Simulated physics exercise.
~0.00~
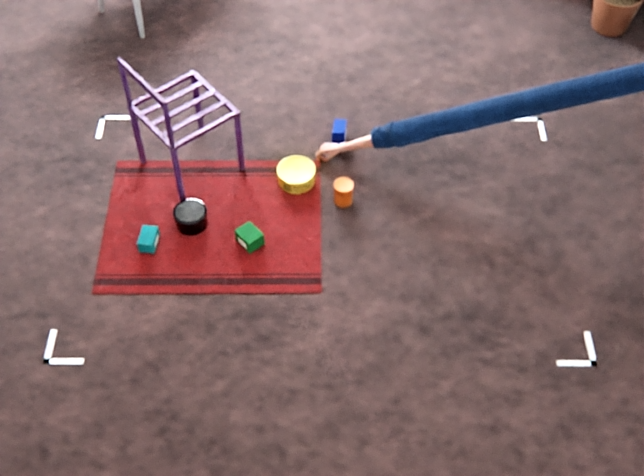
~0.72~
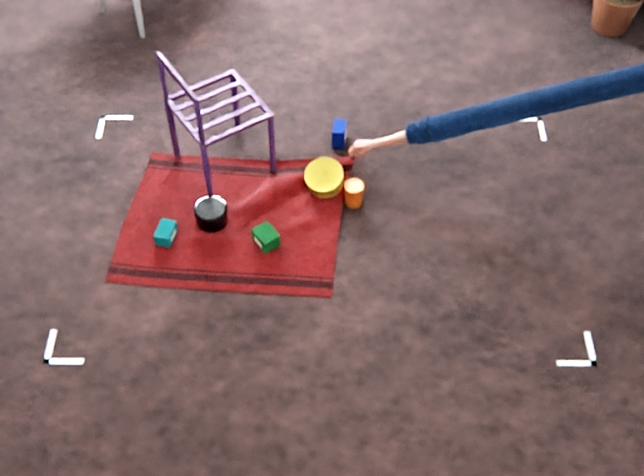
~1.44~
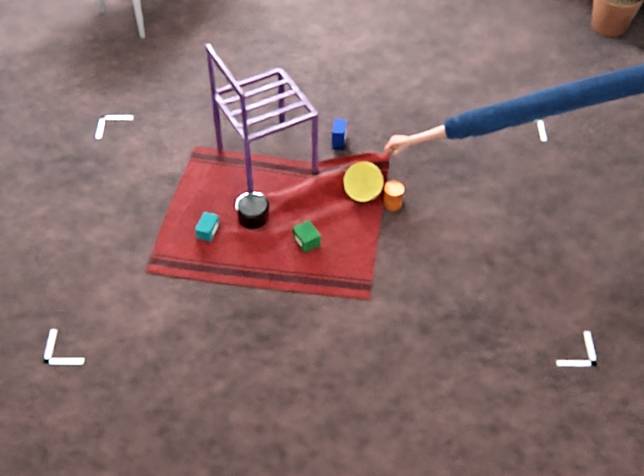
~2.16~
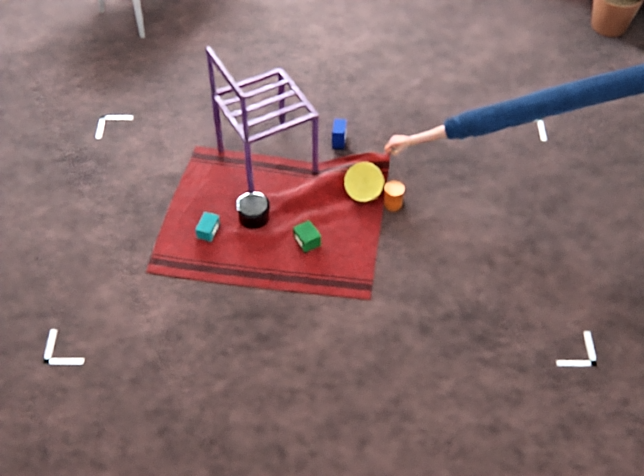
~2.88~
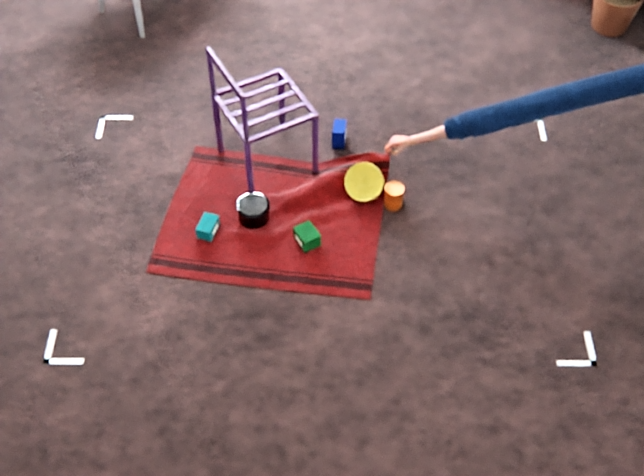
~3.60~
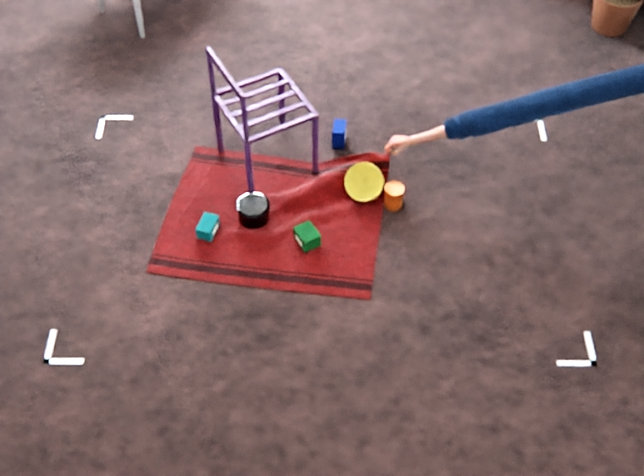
A blue-sleeved arm reaches in from the right over a brown floor seen from above, its hand at the upper right corner of a thin red rug. A purple chair, a black pot, a teal carton, a green box and a yellow bucket sit on the rug, with an orange bucket and a blue carton just beyond its right side and white tape corners around. The hand drags the rug rightward, wrinkling it, and the things on it travel along. The orange bucket is pushed right too, while the blue carton stays put. Finally everything rests, still upright, the hand holding the corner.
